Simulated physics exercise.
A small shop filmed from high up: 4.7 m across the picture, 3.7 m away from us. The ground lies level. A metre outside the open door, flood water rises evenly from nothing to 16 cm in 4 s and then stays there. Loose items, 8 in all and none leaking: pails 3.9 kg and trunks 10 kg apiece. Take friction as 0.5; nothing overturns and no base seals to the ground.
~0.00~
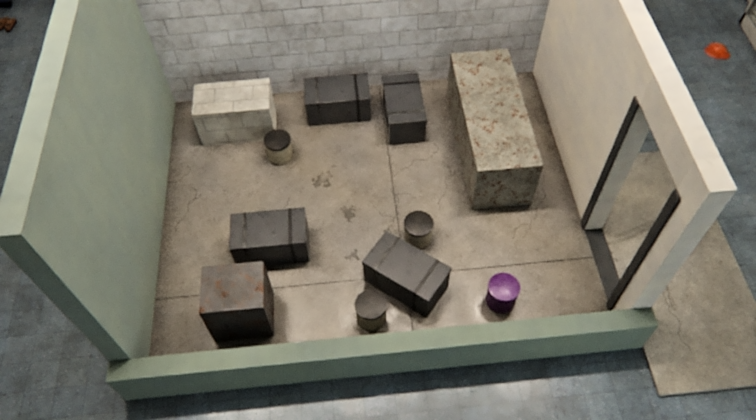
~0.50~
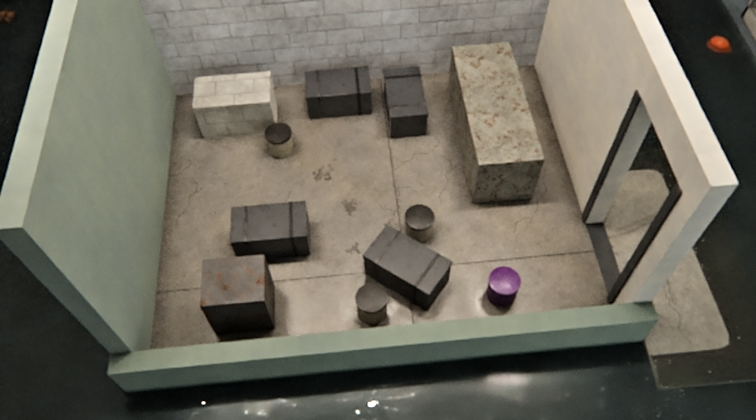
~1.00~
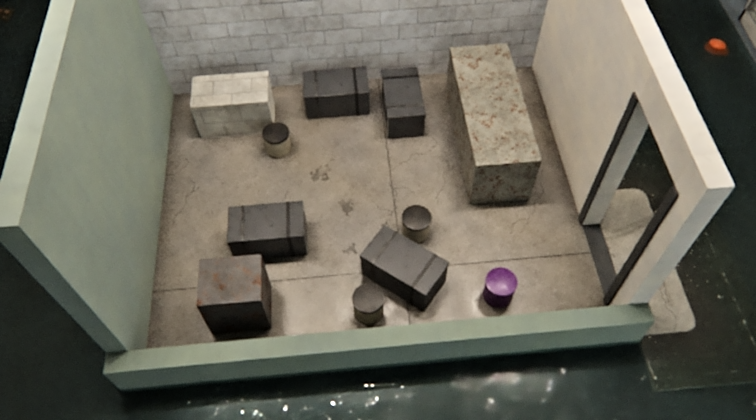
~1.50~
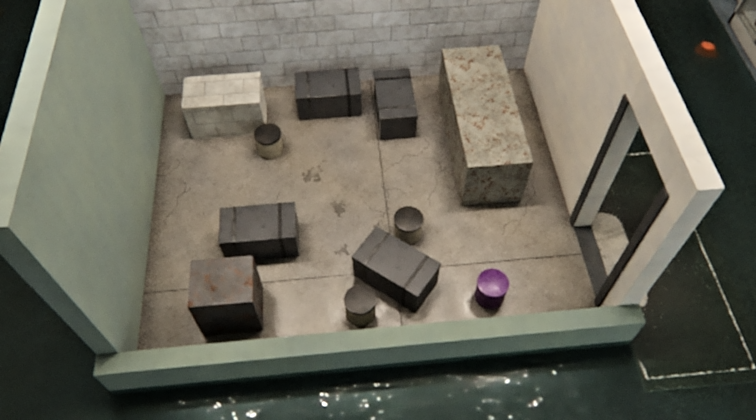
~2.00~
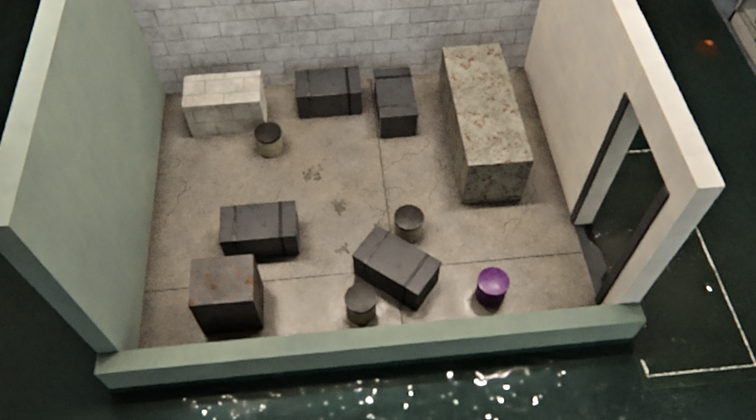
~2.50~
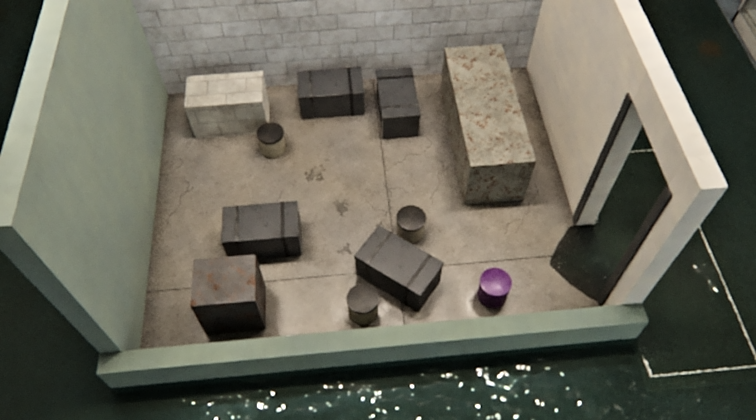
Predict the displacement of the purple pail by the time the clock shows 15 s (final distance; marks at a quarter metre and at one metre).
Purple pail ends far away.
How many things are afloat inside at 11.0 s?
At that moment 5.
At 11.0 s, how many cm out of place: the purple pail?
About 200 cm.
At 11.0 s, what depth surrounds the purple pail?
About 8 cm.
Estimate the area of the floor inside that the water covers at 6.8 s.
Some 9.5 m2.
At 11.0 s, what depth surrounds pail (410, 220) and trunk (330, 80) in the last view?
Roughly 4 and 3 cm.
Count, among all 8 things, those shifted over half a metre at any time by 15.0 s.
7 of them.
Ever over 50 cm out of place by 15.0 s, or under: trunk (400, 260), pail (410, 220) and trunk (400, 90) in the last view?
In turn: Over, more, less.
After 3.5 s the purple pail is near (496, 282), 0.0 m from its start, aground; 0 afloat.
After 6.8 s the purple pail is near (341, 322), 1.6 m from its start, afloat; 2 afloat.
After 11.0 s the purple pail is near (313, 320), 1.9 m from its start, afloat; 5 afloat.
After 15.0 s the purple pail is near (256, 199), 2.7 m from its start, afloat; 8 afloat.
